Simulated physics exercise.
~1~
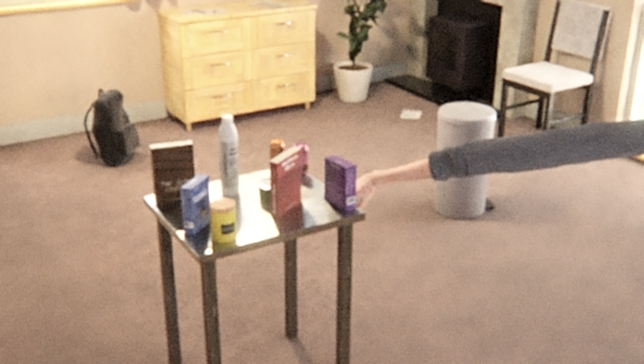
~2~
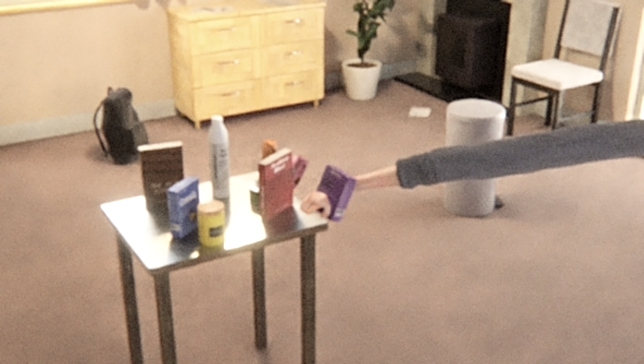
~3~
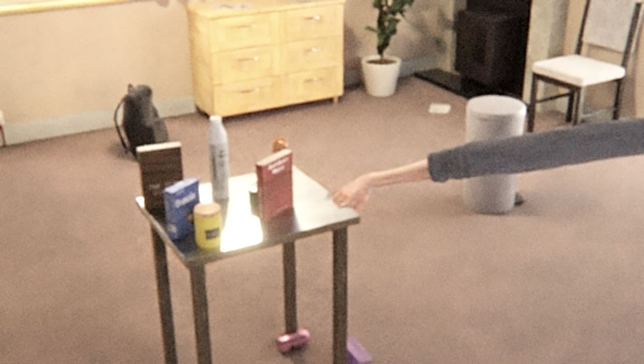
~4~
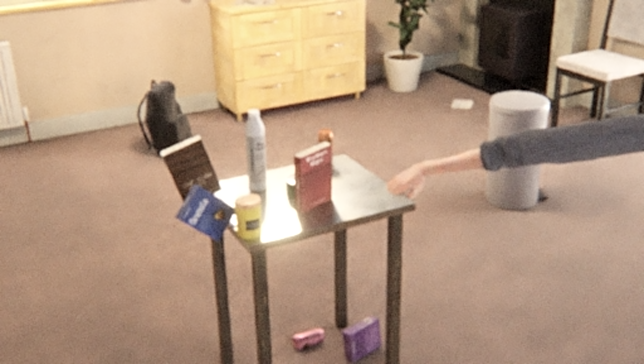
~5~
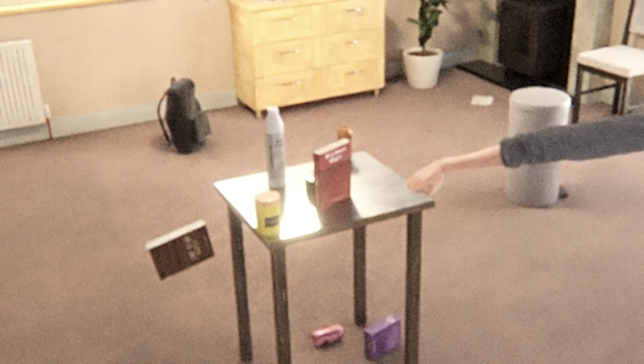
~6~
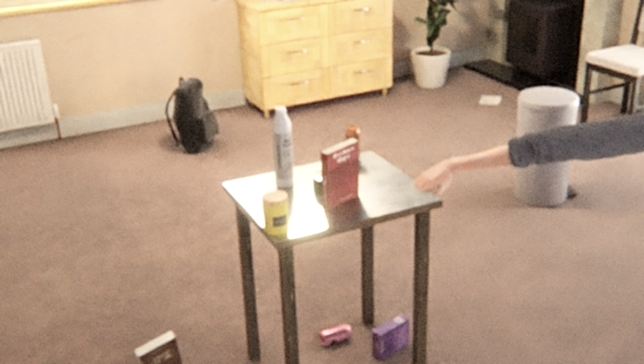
Hand jerking a side table left, then right, as purple packet, pink can, blue packet and brown book drop off.
